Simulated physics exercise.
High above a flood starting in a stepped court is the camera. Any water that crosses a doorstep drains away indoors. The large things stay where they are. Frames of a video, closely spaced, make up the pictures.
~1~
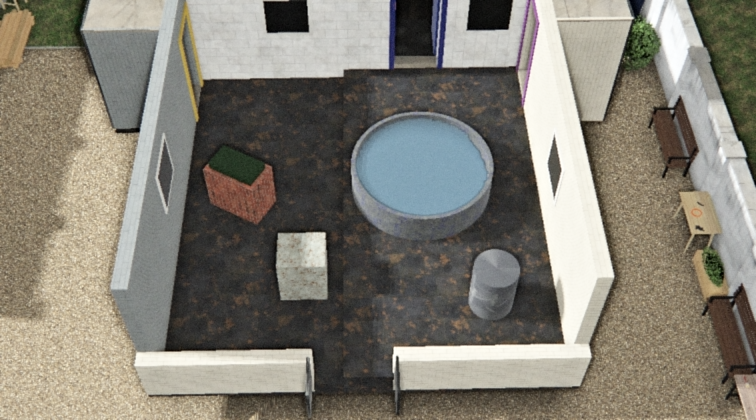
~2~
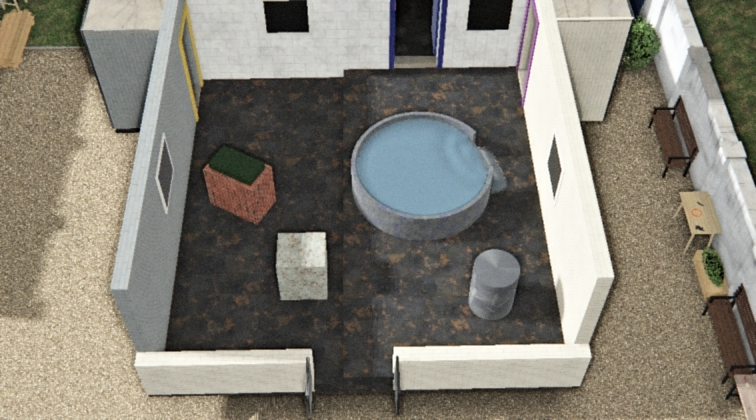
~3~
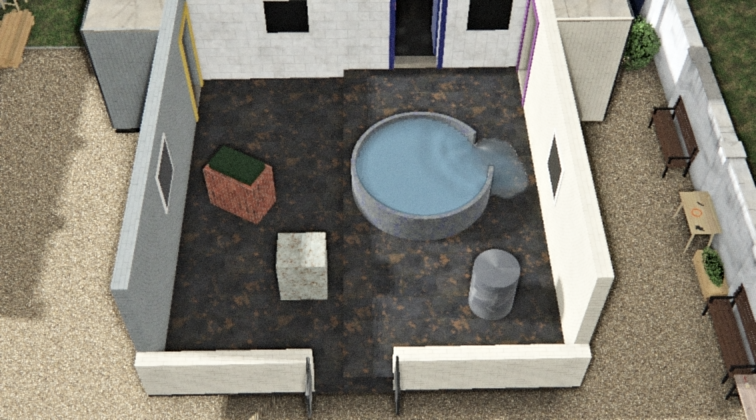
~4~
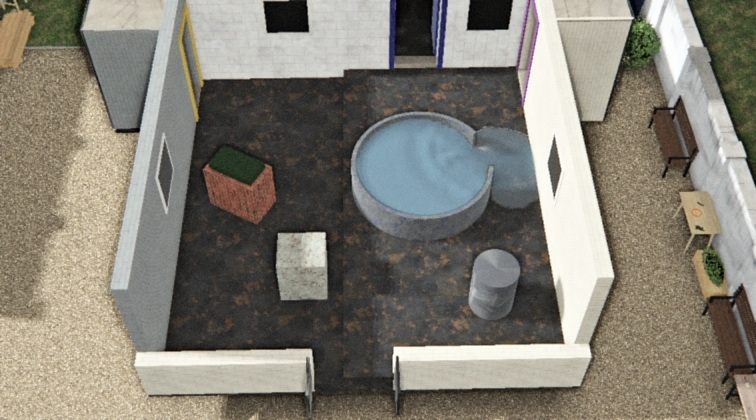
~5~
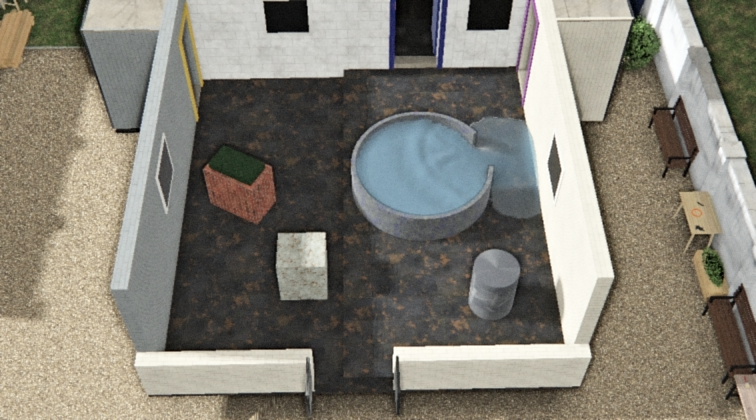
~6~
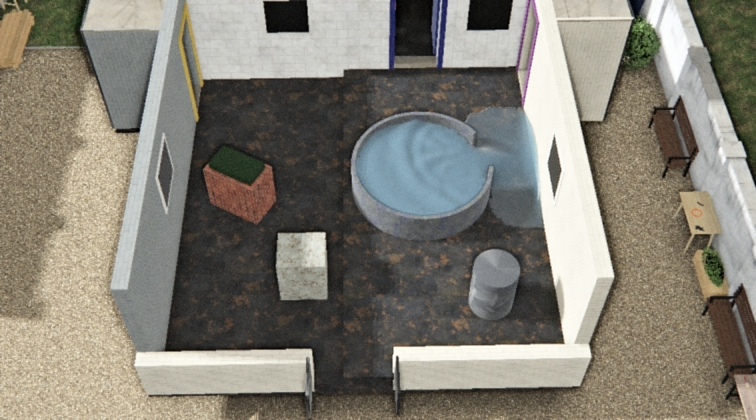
Water in a round grey stone pool sits still, then pours through a gap opening in the right rim and spreads over the dark paving toward the right wall, fanning up and down beside it as ripples cross the pool. The walled courtyard is seen from high above by an unmoving camera. A green-topped red brick block, a pale cube and a grey cylinder stay still around the pool.
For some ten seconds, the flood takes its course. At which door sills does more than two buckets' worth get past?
At the end, the yellow door goes over the limit; the blue door keeps to the limit; the purple door goes over the limit.
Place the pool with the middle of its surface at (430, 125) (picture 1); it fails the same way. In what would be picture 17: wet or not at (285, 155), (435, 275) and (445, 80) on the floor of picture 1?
In order, the three spots end up untouched, untouched and waterlogged.
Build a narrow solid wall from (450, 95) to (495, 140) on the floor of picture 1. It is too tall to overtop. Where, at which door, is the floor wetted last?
My answer is the door marked yellow.
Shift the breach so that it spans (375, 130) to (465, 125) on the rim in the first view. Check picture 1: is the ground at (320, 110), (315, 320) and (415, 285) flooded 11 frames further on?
Soaked, untouched, untouched.
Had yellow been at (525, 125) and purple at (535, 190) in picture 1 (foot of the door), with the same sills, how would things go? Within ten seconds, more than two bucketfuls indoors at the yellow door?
Note - yellow door: Beyond the mark.
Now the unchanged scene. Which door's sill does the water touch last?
Observed: The one in yellow.
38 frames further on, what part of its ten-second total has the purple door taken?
Roughly 80 per cent.
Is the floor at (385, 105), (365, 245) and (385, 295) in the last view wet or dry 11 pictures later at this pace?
First spot spared, second spot spared, third spot spared.
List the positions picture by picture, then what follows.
The first picture shows the round pool at (422, 166) is whole and still.
In the second picture, water pours out at (483, 165) and has run to (498, 189).
In the third picture, water pours out at (483, 166) and has run to (520, 189).
In the fourth picture, water pours out at (483, 166) and has run to (528, 141).
In the fifth picture, the front is at (525, 123), out from the gap at (483, 166).
In the sixth picture, water pours out at (483, 166) and has run to (523, 110).
A moment on, water covers 10 % of the floor; the yellow door not reached, the blue door not reached, the purple door wet at the sill, nothing in.
Next, water covers 20 % of the floor; the yellow door not reached, the blue door wet at the sill, nothing in, the purple door under two buckets in.
Then, water covers 40 % of the floor; the yellow door not reached, the blue door wet at the sill, nothing in, the purple door over two buckets in.
Later, water covers 75 % of the floor; the yellow door over two buckets in, the blue door wet at the sill, nothing in, the purple door over two buckets in.
In the end, water covers 95 % of the floor; the yellow door over two buckets in, the blue door wet at the sill, nothing in, the purple door far over two buckets in.
